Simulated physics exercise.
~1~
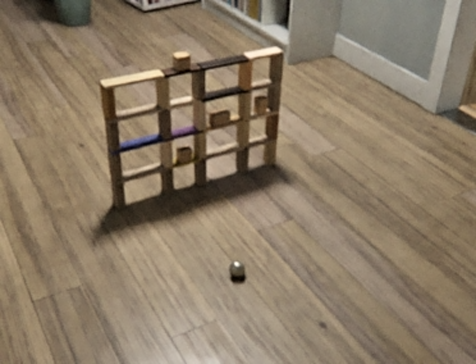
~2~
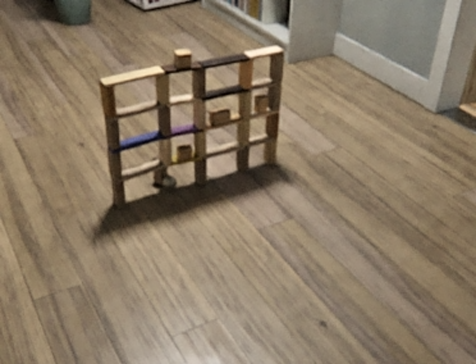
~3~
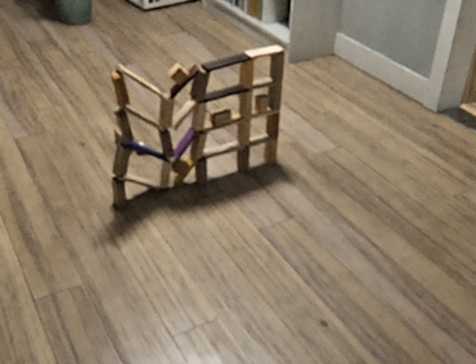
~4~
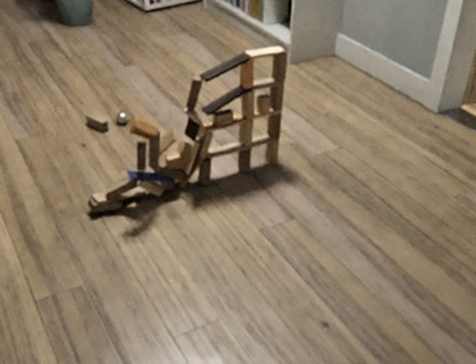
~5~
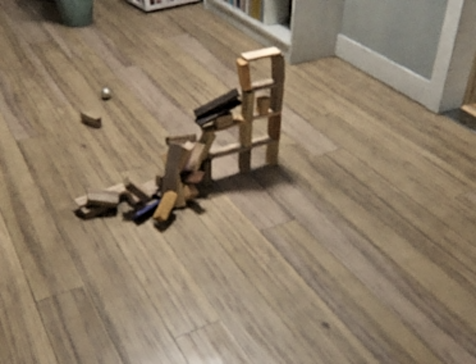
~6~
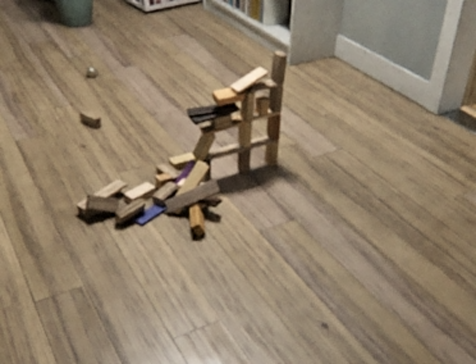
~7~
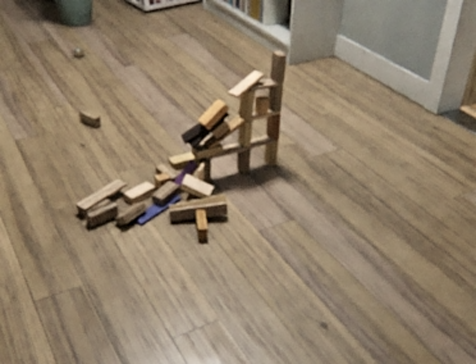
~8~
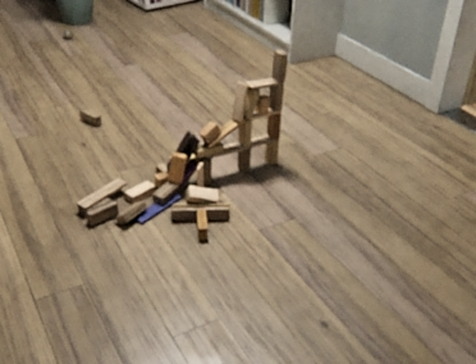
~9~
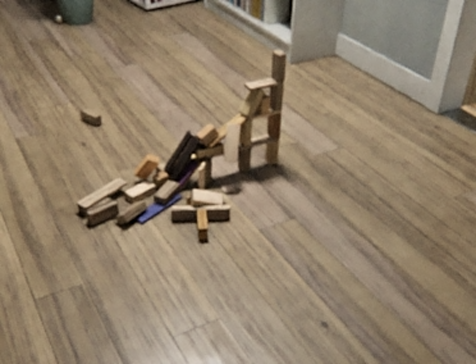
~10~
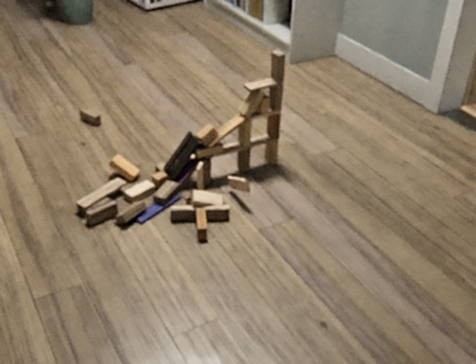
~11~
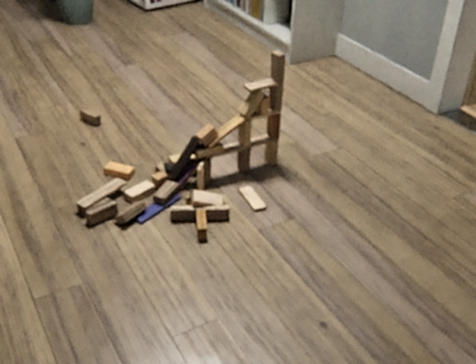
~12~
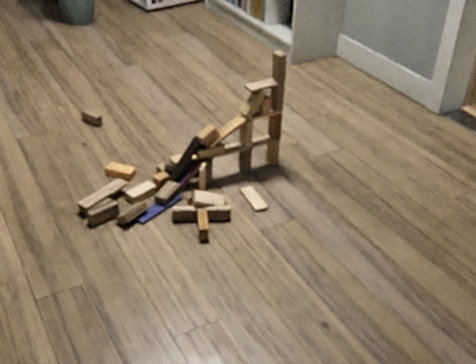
A steel ball rolls into a wooden block frame, collapsing its left side into a heap.
